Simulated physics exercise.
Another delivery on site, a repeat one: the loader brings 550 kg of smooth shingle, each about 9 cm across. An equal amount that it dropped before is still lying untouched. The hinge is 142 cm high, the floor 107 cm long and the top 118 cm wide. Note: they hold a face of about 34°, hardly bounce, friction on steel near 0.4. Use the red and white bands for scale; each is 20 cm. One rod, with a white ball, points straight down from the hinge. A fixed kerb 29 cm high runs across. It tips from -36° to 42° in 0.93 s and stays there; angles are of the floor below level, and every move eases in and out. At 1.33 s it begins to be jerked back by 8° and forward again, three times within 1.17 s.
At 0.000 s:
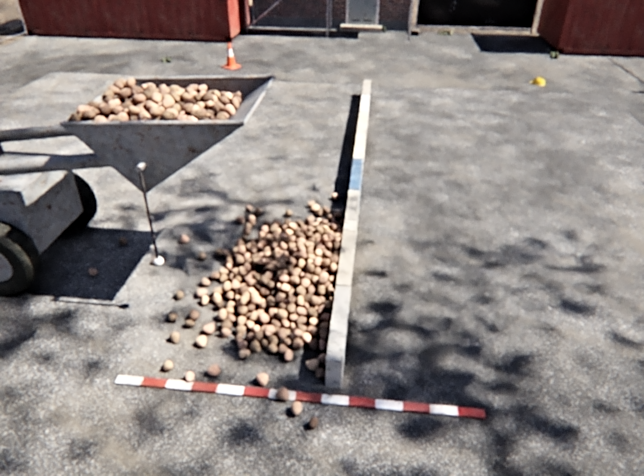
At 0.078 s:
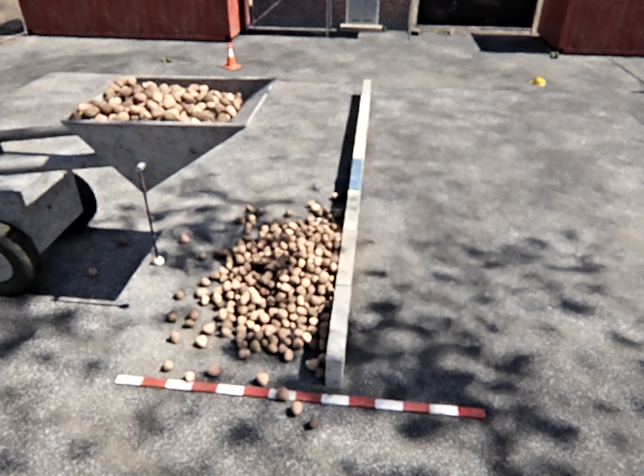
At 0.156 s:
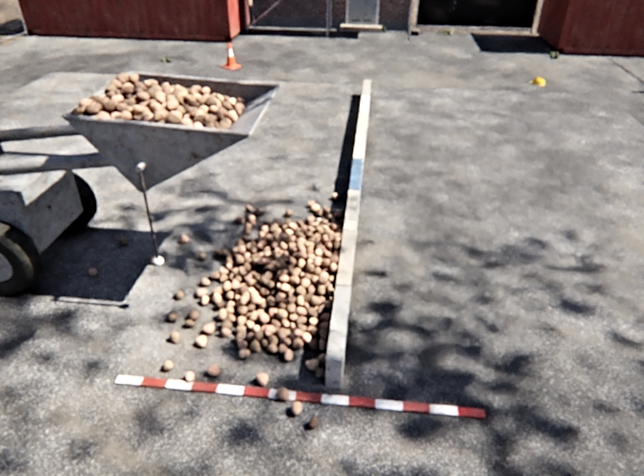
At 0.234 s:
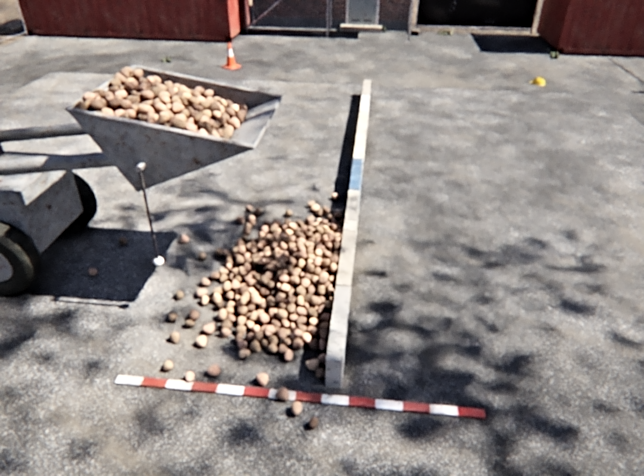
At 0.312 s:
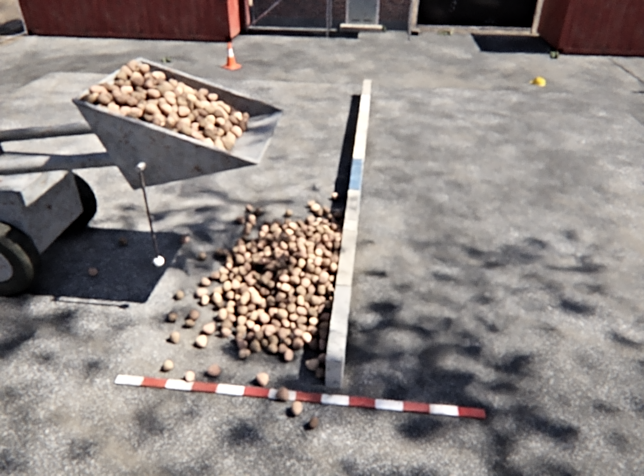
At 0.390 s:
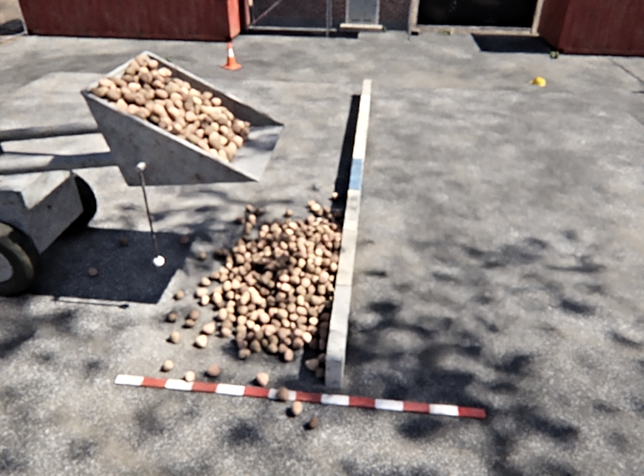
The clip opens on a loader's grey bucket, heaped with rounded tan stones, raised at the left beside a loose pile lying against a low kerb. The bucket gradually tilts, its rear rising and its front lip dipping to the right, while the stones inside shift slightly and the pile below stays still.
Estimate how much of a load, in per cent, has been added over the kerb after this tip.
Roughly 5 per cent of a load has been added.
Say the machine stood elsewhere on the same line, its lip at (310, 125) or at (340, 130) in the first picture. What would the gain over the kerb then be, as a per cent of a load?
Case one about 45 %, case two about 70 %.
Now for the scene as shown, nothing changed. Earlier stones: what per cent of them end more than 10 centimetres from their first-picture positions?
The answer is about 25 per cent.
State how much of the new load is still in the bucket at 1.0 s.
Close to 60 in a hundred is still held.
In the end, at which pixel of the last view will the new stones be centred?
I'd put their centre close to (289, 259).
After 0.7 s the floor is at 30°; in per cent of one load, 100 in the bucket, 100 on this side of the kerb; the foremost stones are at (334, 277).
After 1.0 s the floor is at 42°; in per cent of one load, 62 in the bucket, 138 on this side of the kerb; the foremost stones are at (334, 277).
After 3.0 s the floor is at 42°; in per cent of one load, 0 in the bucket, 195 on this side of the kerb, 5 over the kerb; the foremost stones are at (454, 308).
After 5.7 s the floor is at 42°; in per cent of one load, 0 in the bucket, 195 on this side of the kerb, 5 over the kerb; the foremost stones are at (454, 308). Net gain over the kerb, 5.
